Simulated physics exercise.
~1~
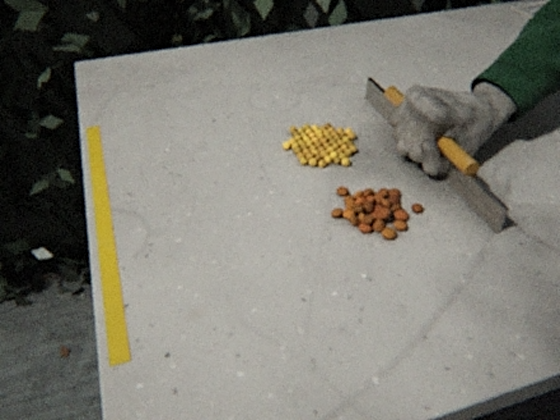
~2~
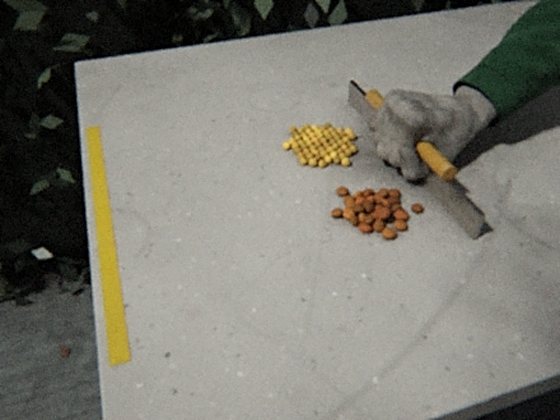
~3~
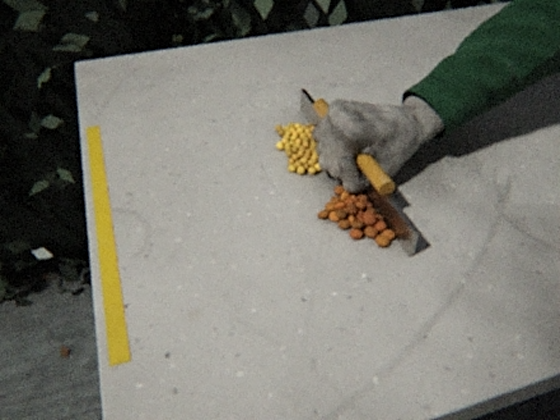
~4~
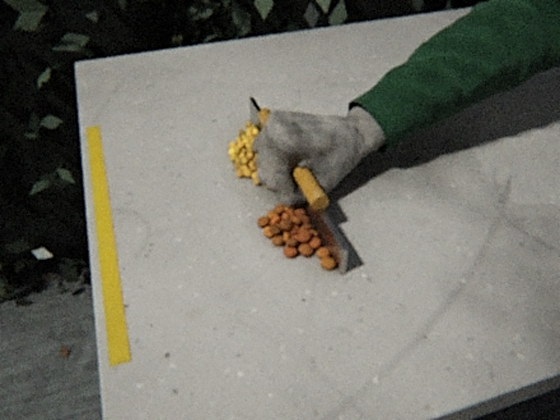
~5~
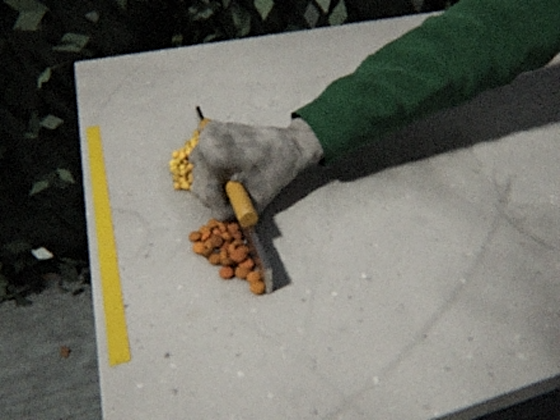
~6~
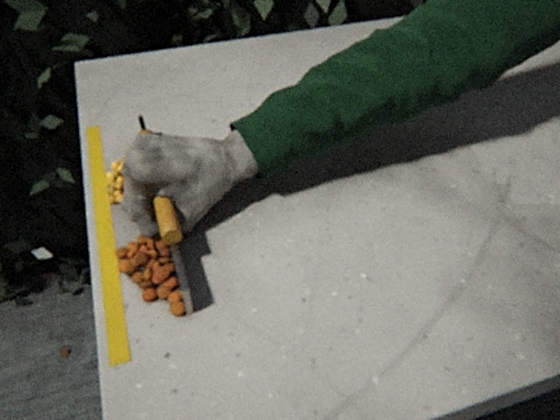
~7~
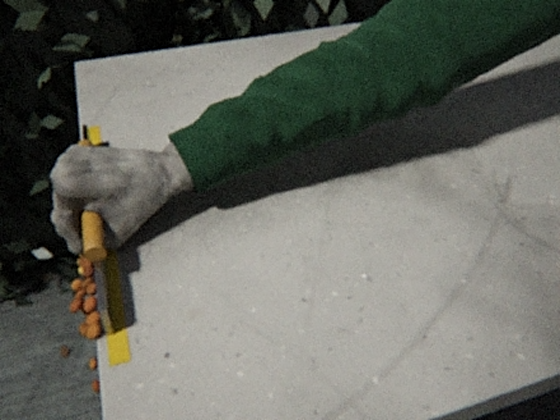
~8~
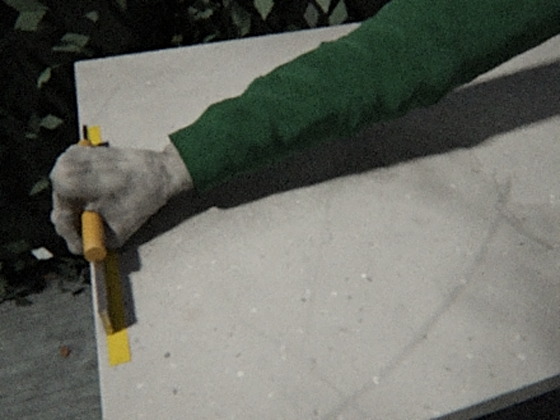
A gloved hand in a green sleeve slid a scraper left across a pale table, pushing a pile of yellow bits and a pile of brown ones along until it stopped at the yellow tape, and both piles went over the edge.
